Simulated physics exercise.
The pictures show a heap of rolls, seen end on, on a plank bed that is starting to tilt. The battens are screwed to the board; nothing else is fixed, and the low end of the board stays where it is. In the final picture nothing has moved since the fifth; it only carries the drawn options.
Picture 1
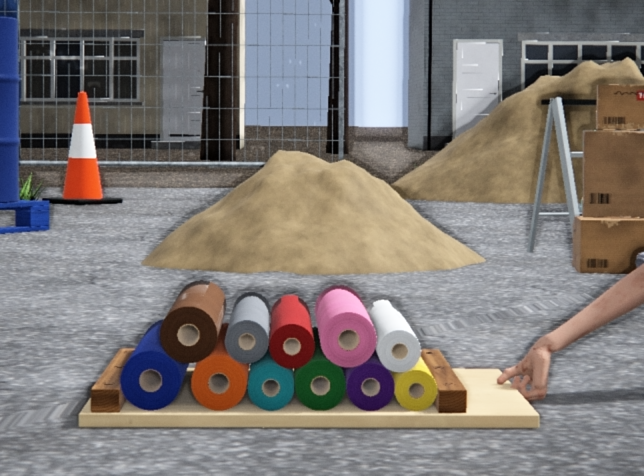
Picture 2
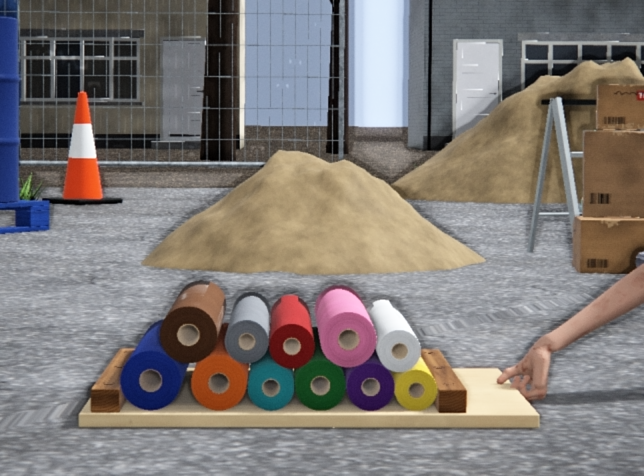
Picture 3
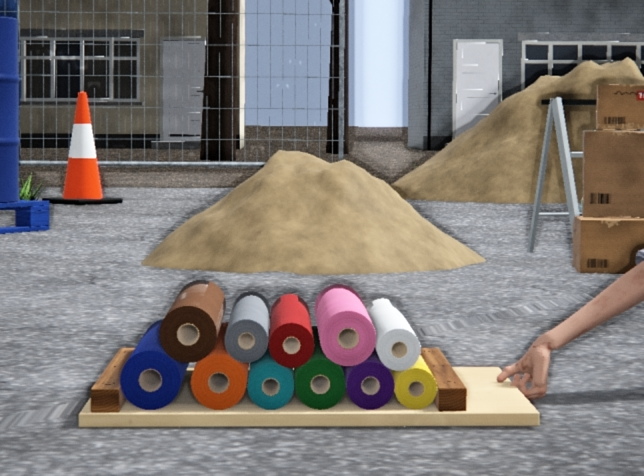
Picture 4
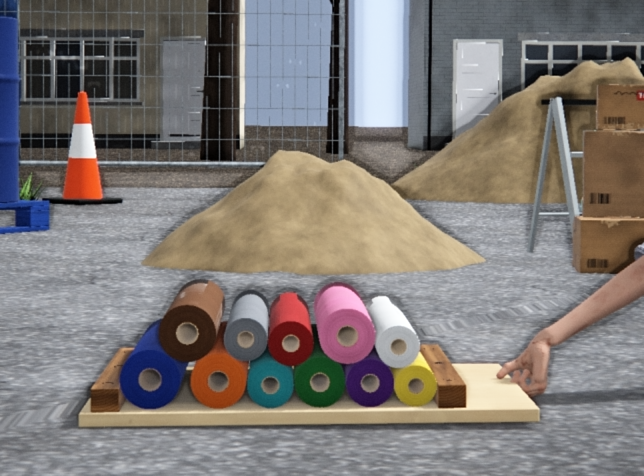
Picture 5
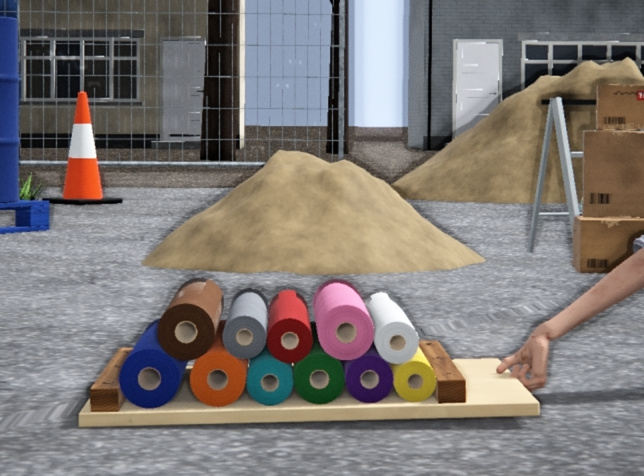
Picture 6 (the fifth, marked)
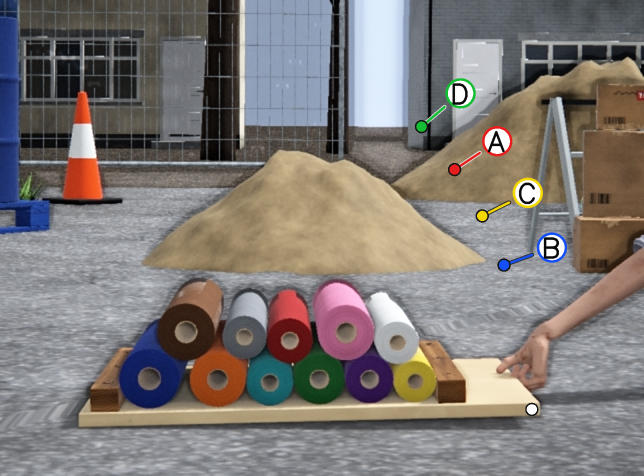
The wooden board tilted very slightly, its right end rising a touch beside someone's hand, while the colourful rolls stacked between its two battens stayed piled together in front of a sand heap.
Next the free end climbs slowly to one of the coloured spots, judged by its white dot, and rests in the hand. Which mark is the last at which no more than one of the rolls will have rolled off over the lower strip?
The last mark within the limit is C.
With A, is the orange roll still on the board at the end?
Yes, with A.
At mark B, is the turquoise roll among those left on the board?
Yes, with B.
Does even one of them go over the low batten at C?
At C: No.
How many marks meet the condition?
Two of the four.
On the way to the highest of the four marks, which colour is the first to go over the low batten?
The brown one.
On the marked copy, A at (455, 170); B at (504, 265); C at (482, 216); D at (422, 127); the white dot at (532, 409).
With C. Early on, board at 16°.
Further on, board at 27°.
At the end, board at 27°, none over the low batten.
As for the rest, A four over the low batten (red, brown, grey, pink); B none over the low batten; D five over the low batten.
